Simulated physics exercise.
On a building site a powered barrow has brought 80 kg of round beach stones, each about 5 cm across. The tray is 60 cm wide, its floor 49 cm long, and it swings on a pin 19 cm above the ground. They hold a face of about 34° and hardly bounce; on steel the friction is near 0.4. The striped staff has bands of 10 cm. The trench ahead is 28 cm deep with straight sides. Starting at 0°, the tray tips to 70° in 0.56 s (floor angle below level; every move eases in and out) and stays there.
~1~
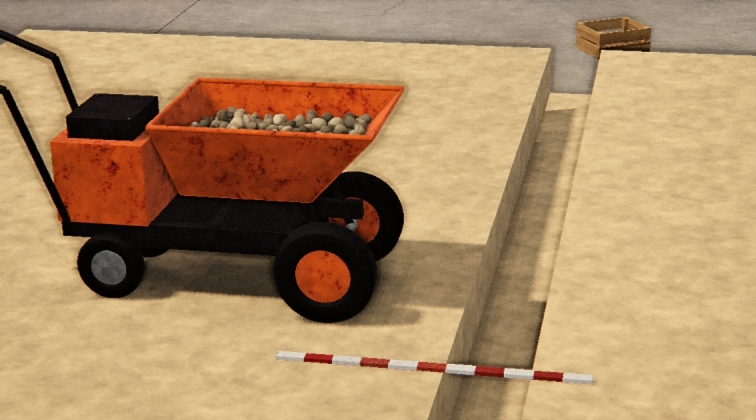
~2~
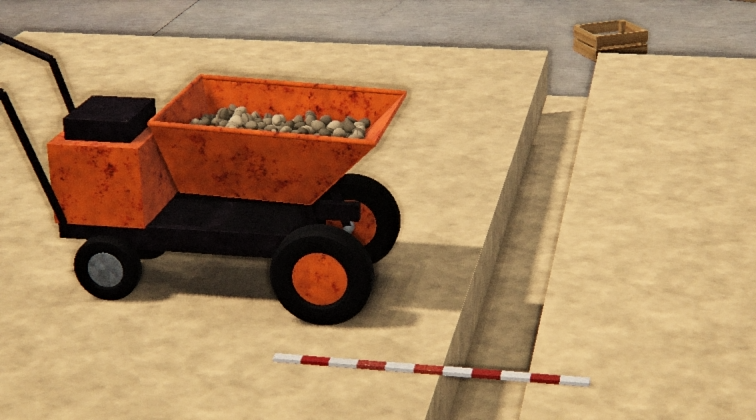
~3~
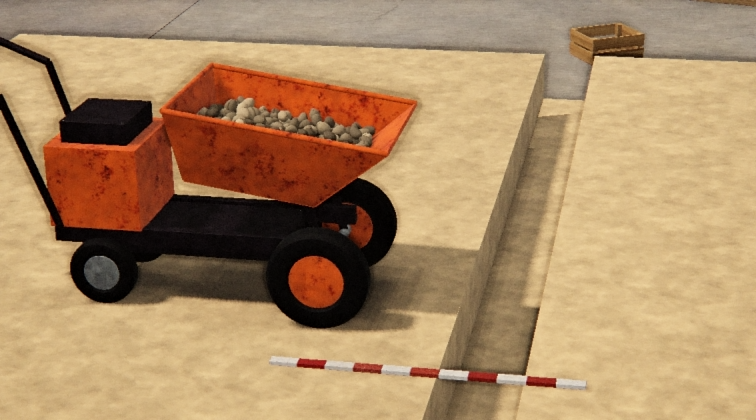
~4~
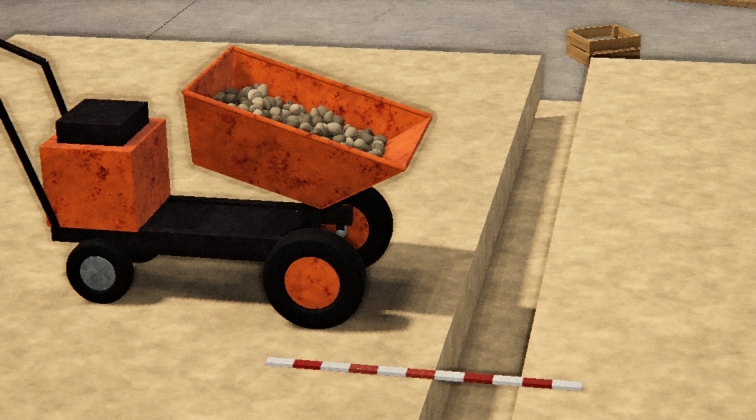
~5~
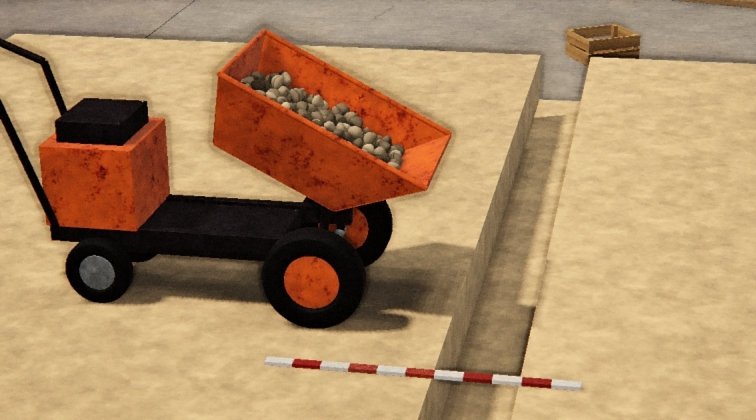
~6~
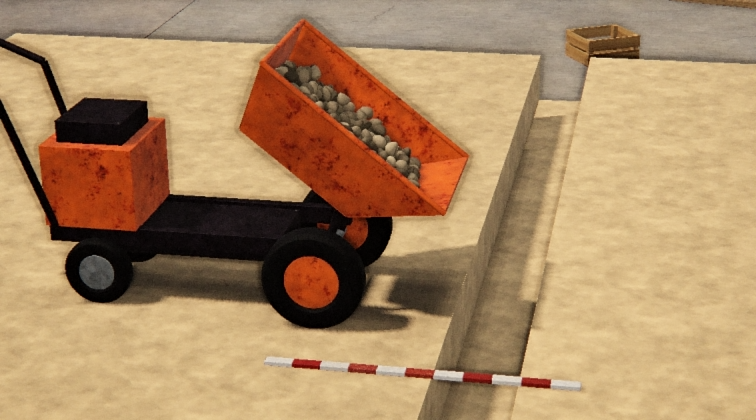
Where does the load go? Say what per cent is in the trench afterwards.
Some 35 per cent of it.
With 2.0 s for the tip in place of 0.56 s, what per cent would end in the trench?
It would be near 65 per cent.
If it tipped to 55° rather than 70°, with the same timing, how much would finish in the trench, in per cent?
It would be near 50 per cent.
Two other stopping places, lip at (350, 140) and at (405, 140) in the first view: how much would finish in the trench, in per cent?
About 60 and 10 per cent.
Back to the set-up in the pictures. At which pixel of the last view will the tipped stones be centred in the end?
Near (585, 311).
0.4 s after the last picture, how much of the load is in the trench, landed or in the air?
About 15 per cent by then.
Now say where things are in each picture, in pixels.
The tray is at 0°, its lip at (373, 139); the top of the load is at (279, 121), in the first frame.
The tray is at 2°, its lip at (376, 144); the top of the load is at (256, 119), in the second frame.
The tray is at 8°, its lip at (388, 154); the top of the load is at (237, 111), in the third frame.
The tray is at 17°, its lip at (405, 169); the top of the load is at (247, 97), in the fourth frame.
The tray is at 28°, its lip at (426, 189); the top of the load is at (264, 82), in the fifth frame.
Lip at (445, 214), floor tilted 39°, highest stones at (291, 72), in the sixth frame.
Then, 0.1 s after the last picture the floor is at 59°, 100 % in the tray; the foremost stones are at (444, 222).
Then, 0.4 s after the last picture the floor is at 70°, 76 % in the tray, 17 % in the trench, 8 % past the trench; the foremost stones are at (557, 294).
Then, 0.7 s after the last picture the floor is at 70°, 6 % in the tray, 29 % in the trench, 65 % past the trench; the foremost stones are past the picture's edge.
Then, 2.7 s after the last picture the floor is at 70°, 0 % in the tray, 35 % in the trench, 65 % past the trench; the foremost stones are past the picture's edge.
